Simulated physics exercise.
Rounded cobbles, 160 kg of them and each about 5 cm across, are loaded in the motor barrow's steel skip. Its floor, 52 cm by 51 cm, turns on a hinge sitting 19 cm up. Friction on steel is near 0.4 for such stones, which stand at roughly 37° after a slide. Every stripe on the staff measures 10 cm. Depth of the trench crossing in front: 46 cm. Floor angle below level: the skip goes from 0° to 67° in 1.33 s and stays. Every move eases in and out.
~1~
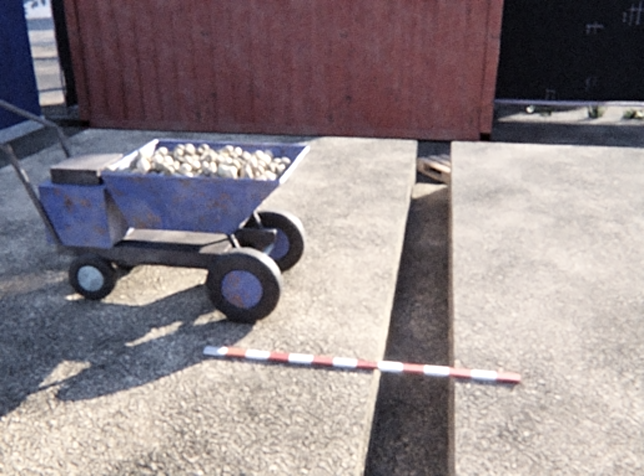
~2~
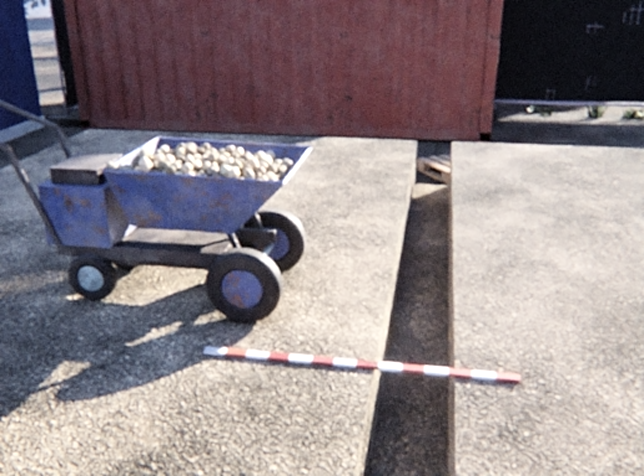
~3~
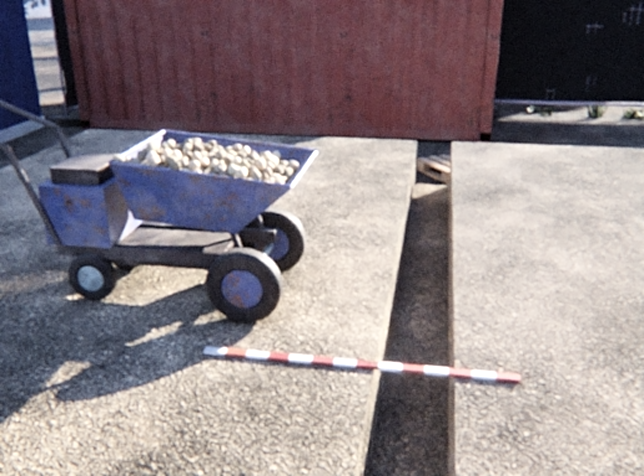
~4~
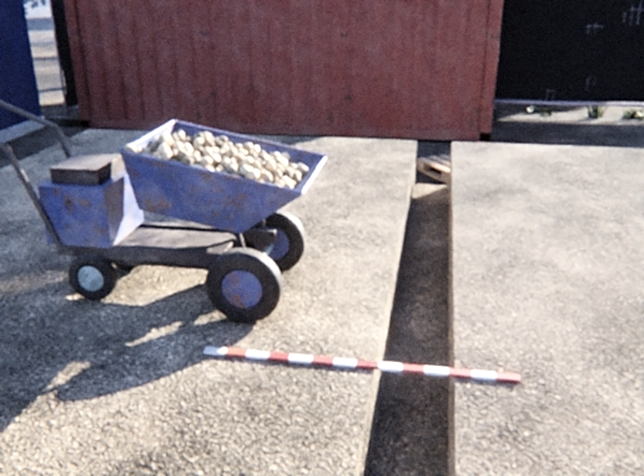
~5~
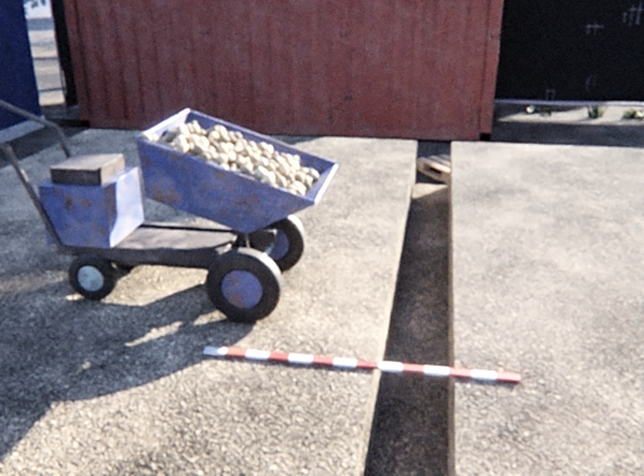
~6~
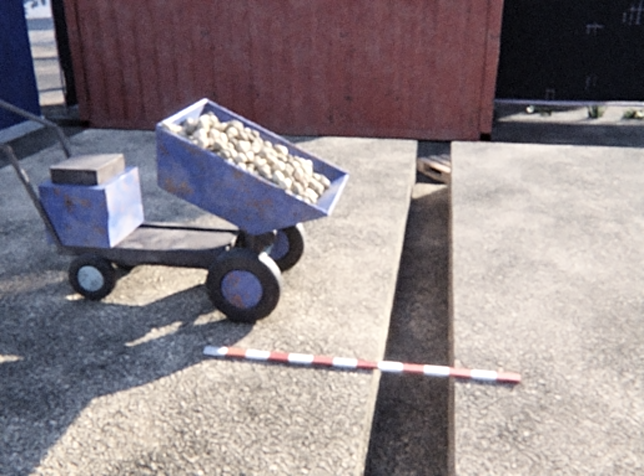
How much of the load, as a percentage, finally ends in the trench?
I would put it at about 99 per cent.
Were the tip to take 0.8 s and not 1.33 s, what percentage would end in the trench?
About 95%.
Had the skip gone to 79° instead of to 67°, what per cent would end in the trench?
I'd expect around 95 in a hundred.
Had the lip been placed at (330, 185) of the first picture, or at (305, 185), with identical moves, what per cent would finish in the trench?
Result: Close to 60 then close to 90 per cent.
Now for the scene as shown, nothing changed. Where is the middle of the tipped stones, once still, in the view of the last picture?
The tipped stones centre close to (418, 365).
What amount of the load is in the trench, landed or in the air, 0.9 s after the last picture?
45 per cent or so by then.
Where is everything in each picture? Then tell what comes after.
In the first frame, lip at (281, 183), floor tilted 0°, highest stones at (203, 154).
In the second frame, the skip is at 1°, its lip at (284, 184); the top of the load is at (198, 152).
In the third frame, lip at (291, 187), floor tilted 5°, highest stones at (191, 147).
In the fourth frame, lip at (302, 194), floor tilted 11°, highest stones at (196, 141).
In the fifth frame, lip at (315, 203), floor tilted 18°, highest stones at (197, 132).
In the sixth frame, the skip is at 26°, its lip at (328, 215); the top of the load is at (208, 123).
Then, 0.4 s after the last picture the floor is at 57°, 100 % in the skip; the foremost stones are at (371, 240).
Then, 0.9 s after the last picture the floor is at 67°, 51 % in the skip, 2 % short of the trench, 47 % in the trench; the foremost stones are at (448, 334).
Then, 1.2 s after the last picture the floor is at 67°, 20 % in the skip, 2 % short of the trench, 77 % in the trench, 1 % past the trench; the foremost stones are at (483, 308).
Then, 3.2 s after the last picture the floor is at 67°, 0 % in the skip, 99 % in the trench, 1 % past the trench; the foremost stones are at (503, 321).
